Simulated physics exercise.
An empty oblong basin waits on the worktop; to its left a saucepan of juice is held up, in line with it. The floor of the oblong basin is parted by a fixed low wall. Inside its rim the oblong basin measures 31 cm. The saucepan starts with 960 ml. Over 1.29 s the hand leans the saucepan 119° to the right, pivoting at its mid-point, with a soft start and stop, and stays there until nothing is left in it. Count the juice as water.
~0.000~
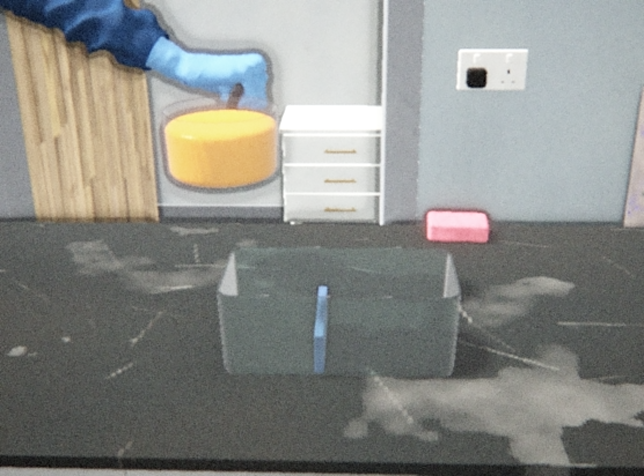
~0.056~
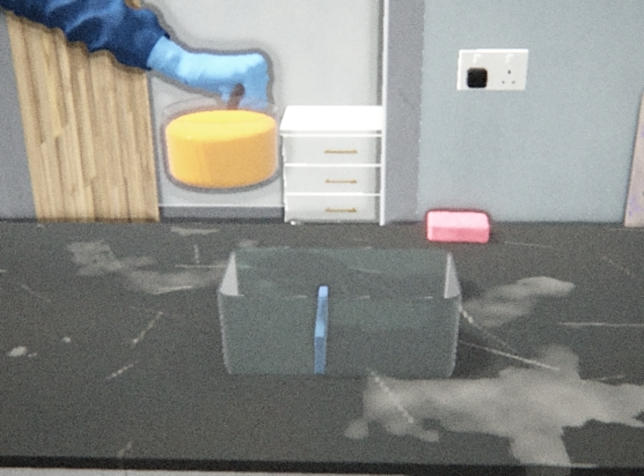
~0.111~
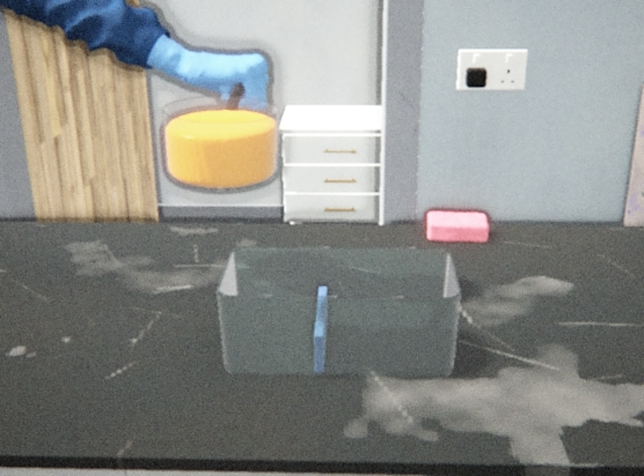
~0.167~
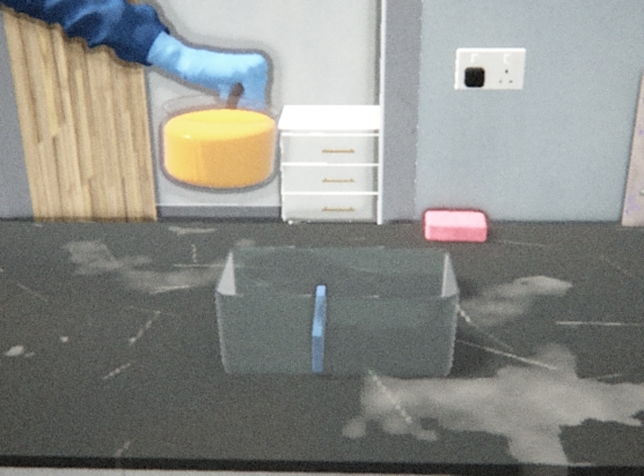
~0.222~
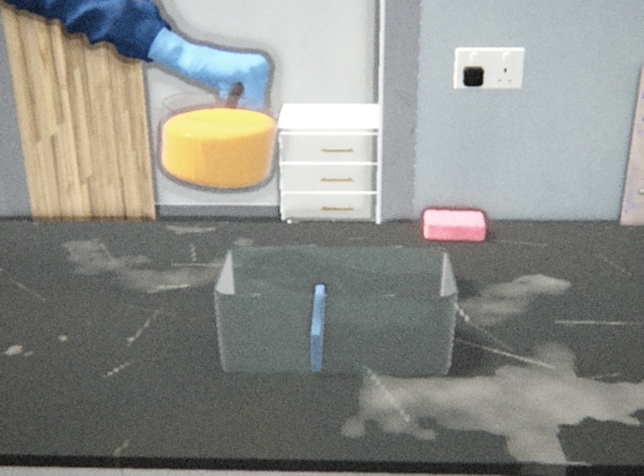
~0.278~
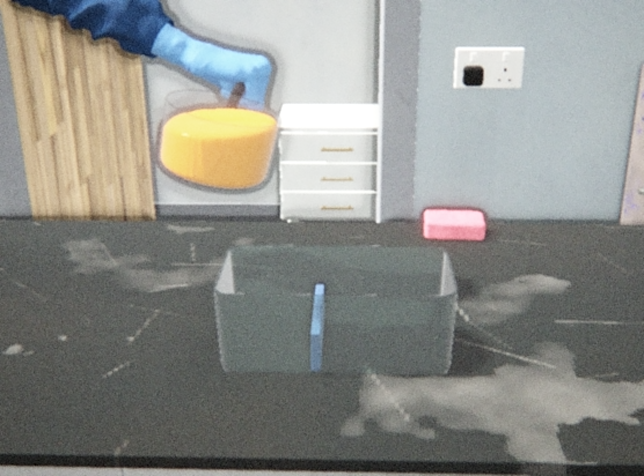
We see a blue-gloved hand holding a clear saucepan of orange juice above and to the left of an empty oblong basin on a dark worktop; the hand slowly leans the saucepan slightly to the right.
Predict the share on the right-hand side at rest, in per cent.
About 70 per cent.
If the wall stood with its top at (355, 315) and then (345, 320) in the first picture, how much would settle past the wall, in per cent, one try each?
In turn about 25 and 50 per cent.
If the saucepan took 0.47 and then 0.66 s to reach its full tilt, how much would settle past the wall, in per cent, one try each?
First 45, then 55 per cent.
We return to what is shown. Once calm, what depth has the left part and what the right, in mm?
Some 16 mm on the left and 26 mm on the right.
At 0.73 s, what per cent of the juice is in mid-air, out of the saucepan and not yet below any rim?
Near 34 in a hundred.
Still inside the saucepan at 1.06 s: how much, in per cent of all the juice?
Near 7 in a hundred.
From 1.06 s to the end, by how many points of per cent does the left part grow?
About 16 per cent.
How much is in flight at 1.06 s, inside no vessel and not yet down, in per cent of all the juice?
About 12 per cent.
By 0.73 s the tilt is 72° and 56 per cent is still to pour, 1 is left of the wall and 9 right of it.
By 1.06 s the tilt is 110° and 7 per cent is still to pour, 13 is left of the wall and 69 right of it.
By 1.41 s the tilt is 119° and 0 per cent is still to pour, 29 is left of the wall and 70 right of it.
By 1.79 s the tilt is 119° and 0 per cent is still to pour, 29 is left of the wall and 70 right of it.
At rest 29 per cent lies left of the wall, 70 right of it and 1 outside.
